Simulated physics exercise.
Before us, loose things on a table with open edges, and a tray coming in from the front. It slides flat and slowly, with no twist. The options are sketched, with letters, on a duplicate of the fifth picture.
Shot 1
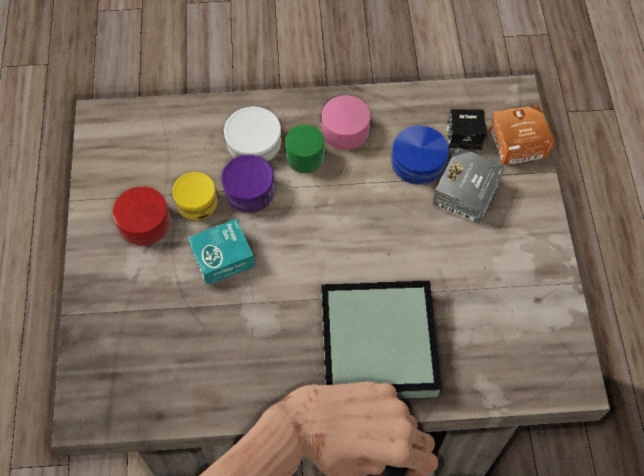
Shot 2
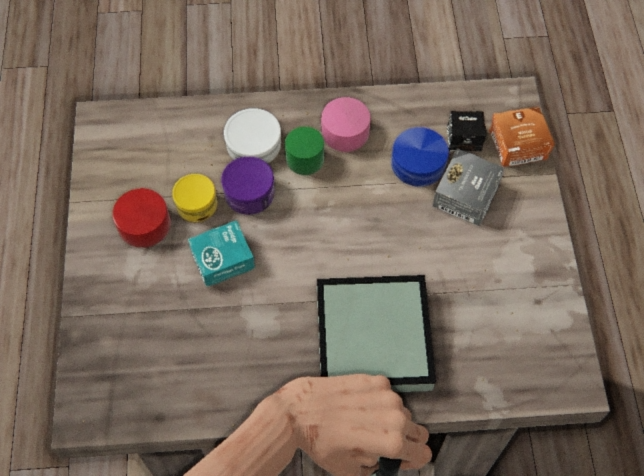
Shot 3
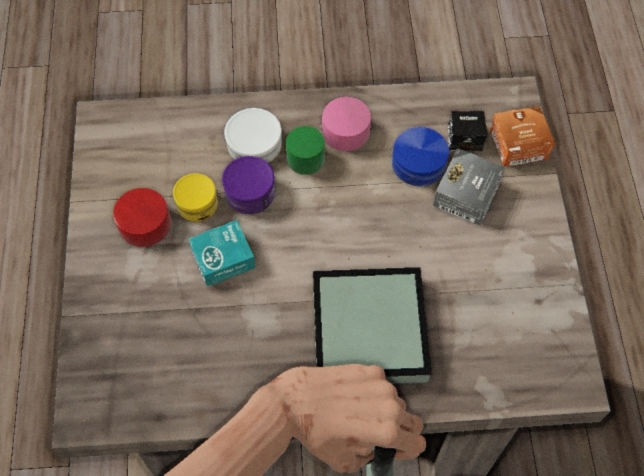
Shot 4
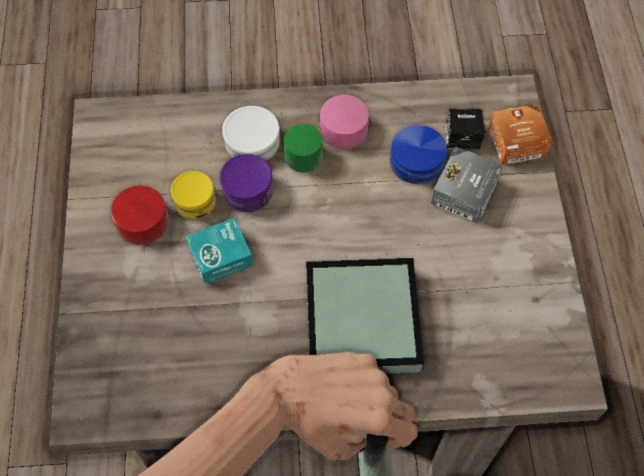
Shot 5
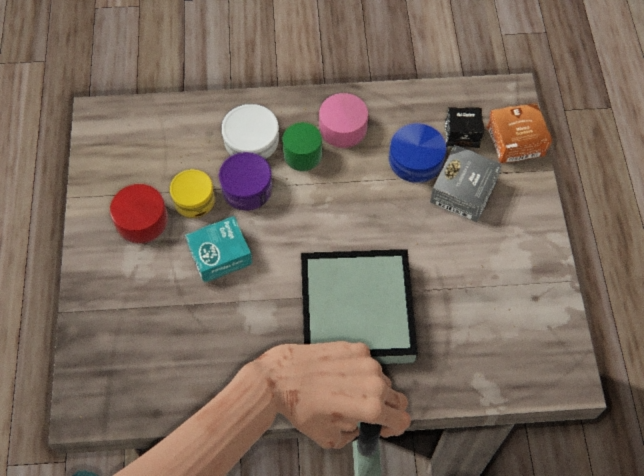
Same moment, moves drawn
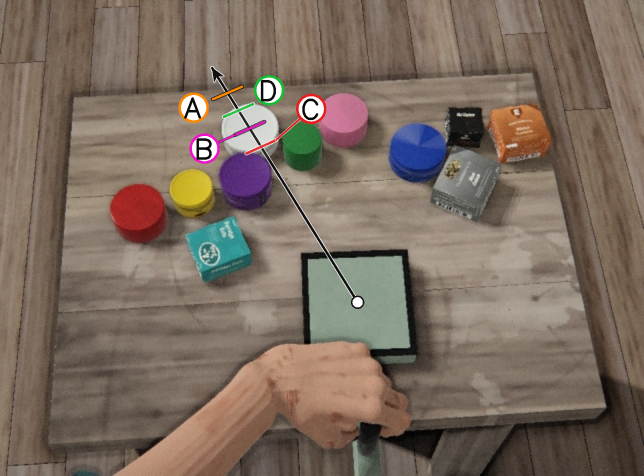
A hand slowly slides a pale green tray forward and slightly left across a cluttered table.
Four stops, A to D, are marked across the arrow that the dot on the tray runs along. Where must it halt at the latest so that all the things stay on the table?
The farthest safe stop is C.
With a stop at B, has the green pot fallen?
Yes.
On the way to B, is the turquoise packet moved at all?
By then, yes.
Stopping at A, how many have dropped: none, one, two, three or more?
In all, two.
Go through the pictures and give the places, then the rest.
Yellow jar (196, 196); grey packet (468, 185); orange box (521, 135), in the first frame.
Tray (375, 330); turquoise packet (222, 254), in the second frame.
Tray (371, 321); green pot (306, 150), in the third frame.
Tray (363, 312); white jar (252, 136), in the fourth frame.
Tray (358, 303); red pot (139, 214); black packet (464, 127); yellow jar (193, 194), in the fifth frame.
On the copy, A at (228, 93); B at (250, 129); C at (261, 147); D at (239, 111); the arrow from (358, 302) to (212, 68); the white dot at (358, 302).
On C. First, tray (320, 249); orange box (519, 133); pink tin (343, 121).
Then, tray (286, 193); white jar (248, 126); green pot (299, 130).
Finally, tray (262, 154); white jar (243, 90); green pot (292, 93); nothing has fallen.
By contrast, A drops the green pot and white jar; B drops the green pot and white jar; D drops the green pot and white jar.
